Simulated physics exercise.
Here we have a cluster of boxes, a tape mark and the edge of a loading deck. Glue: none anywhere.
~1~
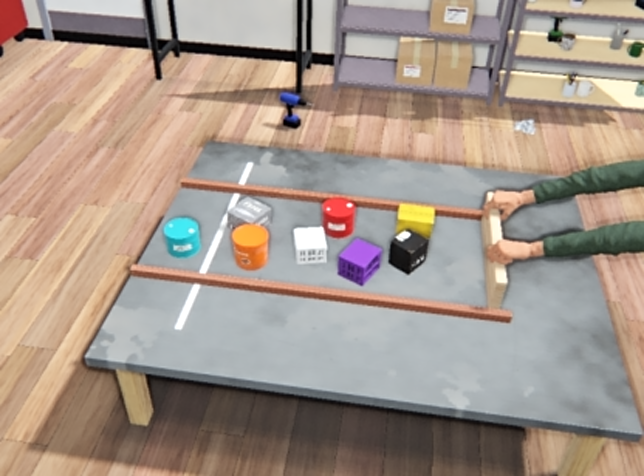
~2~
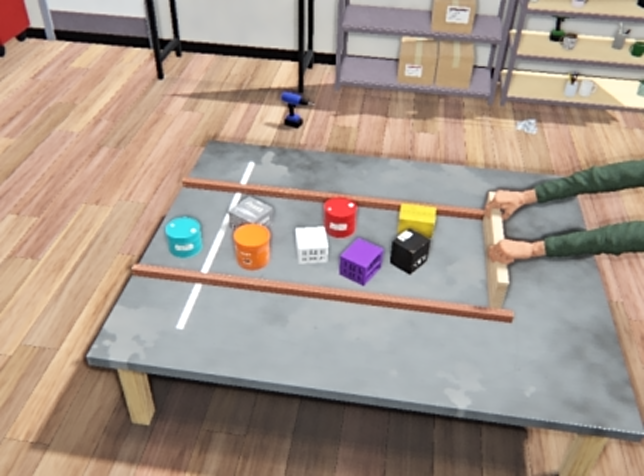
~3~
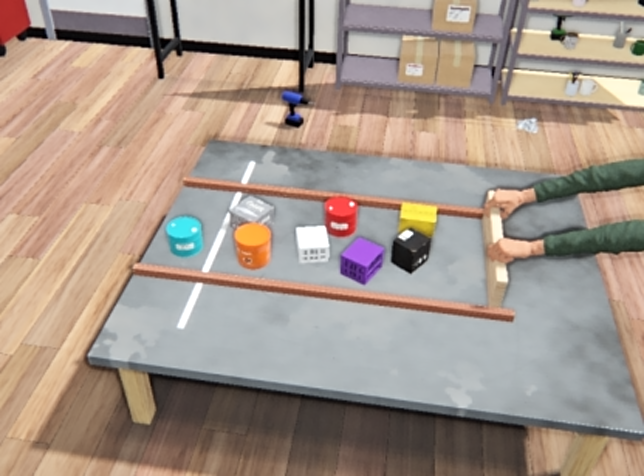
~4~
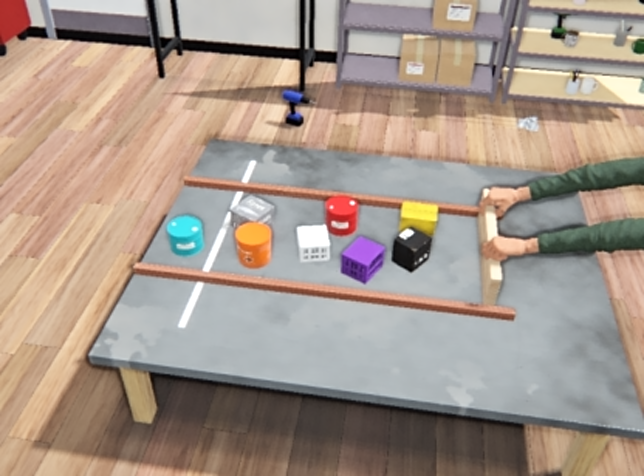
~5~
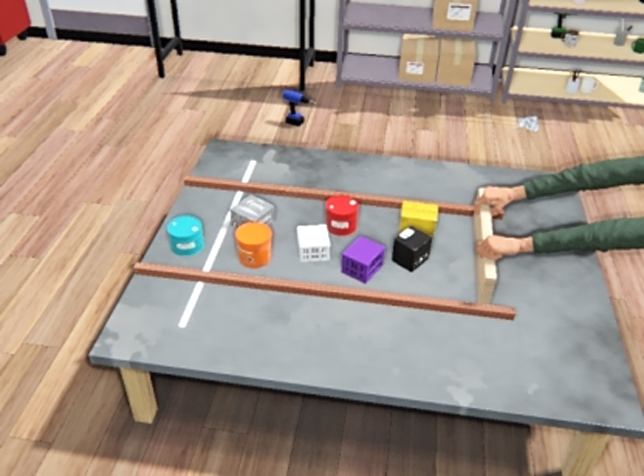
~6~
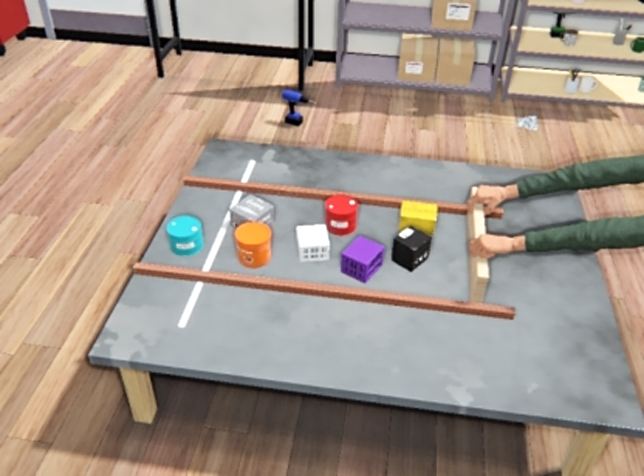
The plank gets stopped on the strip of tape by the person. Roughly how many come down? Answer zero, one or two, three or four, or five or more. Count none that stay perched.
One or two.
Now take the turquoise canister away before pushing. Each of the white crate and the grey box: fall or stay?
The white crate keeps its place, and the grey box is gone.
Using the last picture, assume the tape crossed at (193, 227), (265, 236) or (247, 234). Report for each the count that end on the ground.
It would be 5, then 0, then 0.
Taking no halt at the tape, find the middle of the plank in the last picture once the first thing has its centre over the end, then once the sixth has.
At (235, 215) for the first, at (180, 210) for the sixth.
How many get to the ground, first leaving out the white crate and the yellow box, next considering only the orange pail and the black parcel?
Try one: 1; try two: 0.
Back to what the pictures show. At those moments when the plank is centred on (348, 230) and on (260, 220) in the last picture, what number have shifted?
The count reaches 5 first and 8 second.
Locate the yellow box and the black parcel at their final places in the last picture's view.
The yellow box comes to rest at (217, 197), and the black parcel comes to rest at (207, 225).
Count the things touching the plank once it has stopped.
3 in contact.
Early on, none off yet; turquoise canister at rest near (185, 236); grey box at rest near (252, 216); orange pail at rest near (254, 246).
A while later, none off yet; turquoise canister at rest near (185, 236); grey box travelled about its own width near (224, 217); orange pail travelled a little near (241, 246).
Finally, the number that fall off is one or two; lost, grey box and turquoise canister.
